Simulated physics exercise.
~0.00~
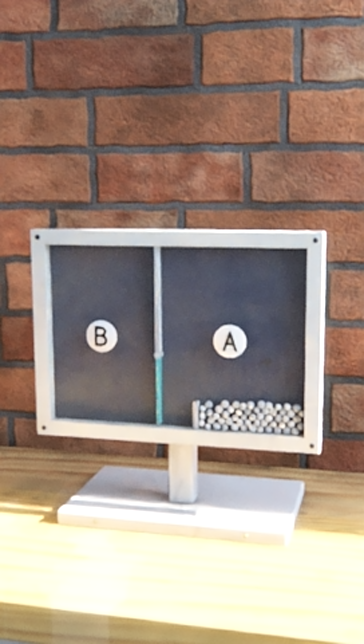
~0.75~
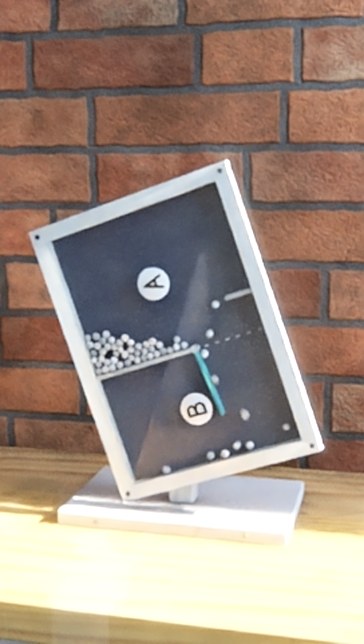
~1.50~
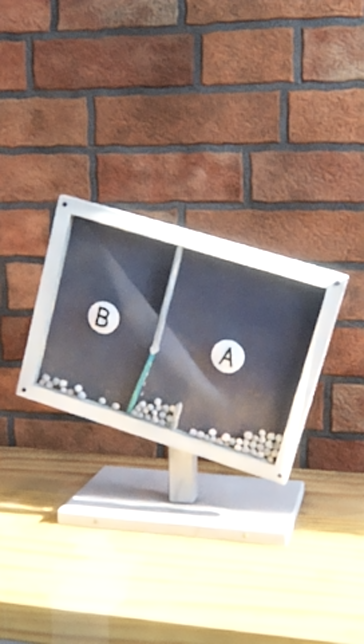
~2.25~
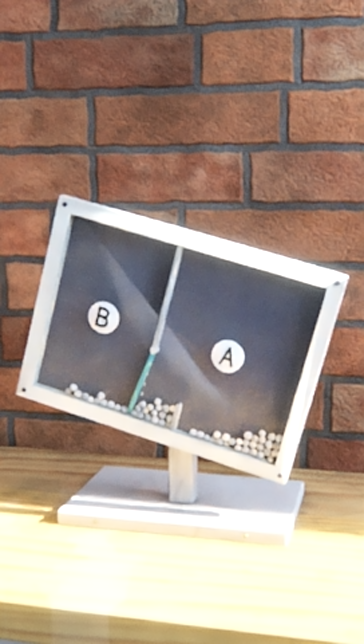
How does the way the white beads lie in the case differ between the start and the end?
At the start they are all heaped together at the bottom right of side A. At the end they are spread along the bottom of both sides, with some in B on the left and most still in A, so the beads as a whole lie farther left.
A shallow white-framed case with a dark back stands on a pale pedestal on a sunlit wooden tabletop, seen from the front against a red brick wall. Side B is on the left and side A on the right, split by a pale divider with a turquoise flap at its lower end, and small white beads are heaped at the bottom right. The case turns anticlockwise past upright, and the flap swings open as some beads spill into B. It then swings back clockwise beyond level. It ends tilted down to the right, the beads at rest, most in A and some in B.
